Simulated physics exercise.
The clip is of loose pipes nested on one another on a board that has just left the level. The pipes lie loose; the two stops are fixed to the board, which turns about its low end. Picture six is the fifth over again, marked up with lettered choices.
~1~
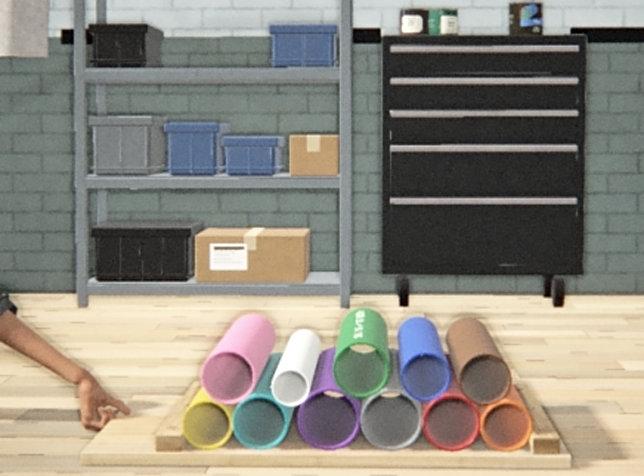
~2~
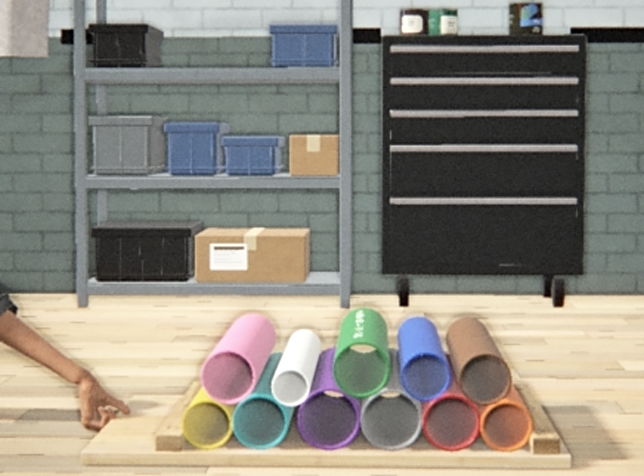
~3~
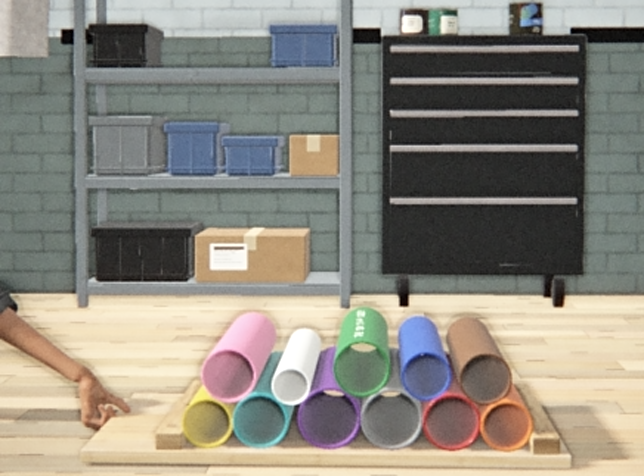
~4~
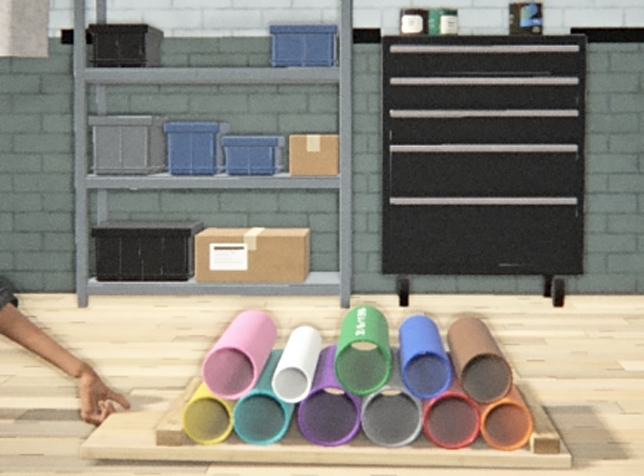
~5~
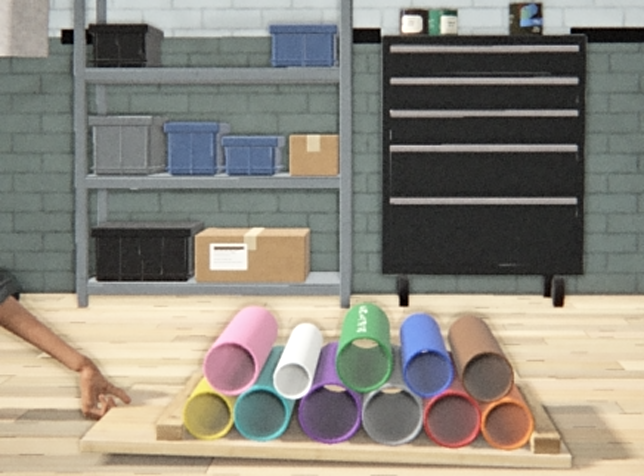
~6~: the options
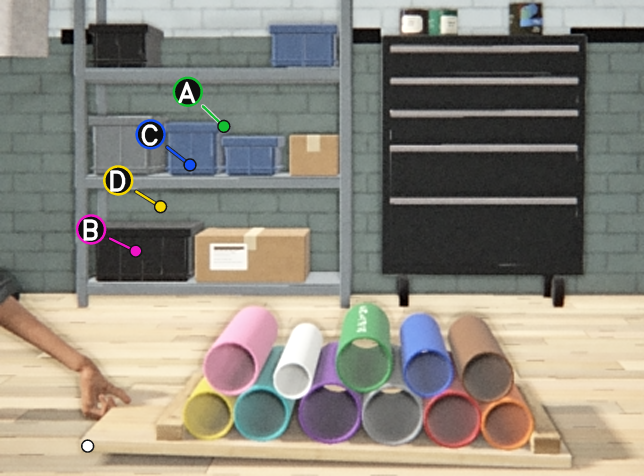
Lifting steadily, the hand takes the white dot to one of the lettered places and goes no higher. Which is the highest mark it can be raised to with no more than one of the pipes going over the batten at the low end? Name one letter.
Lift it to B and no more.
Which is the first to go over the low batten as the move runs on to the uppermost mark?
It is the brown one.
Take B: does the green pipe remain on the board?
The green pipe: Yes.
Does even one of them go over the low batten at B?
Yes, at B.
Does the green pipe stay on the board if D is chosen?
No, with D.
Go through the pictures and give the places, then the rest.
The first frame shows orange pipe (507, 427); pink pipe (229, 377); brown pipe (485, 379).
The second frame shows brown pipe (485, 379); blue pipe (426, 376).
The third frame shows board (330, 420); yellow pipe (208, 423); turquoise pipe (261, 421); orange pipe (507, 426).
The fourth frame shows board (330, 418); yellow pipe (208, 420); turquoise pipe (261, 418).
The fifth frame shows board (330, 415); yellow pipe (209, 415); turquoise pipe (262, 414).
On the copy, A at (224, 126); B at (136, 251); C at (190, 165); D at (161, 207); the white dot at (88, 446).
On B. First, board at 16°.
Then, board at 26°.
Finally, board at 26°, one over the low batten (brown).
By contrast, A eleven over the low batten; C three over the low batten (brown, blue, green); D three over the low batten (brown, blue, green).
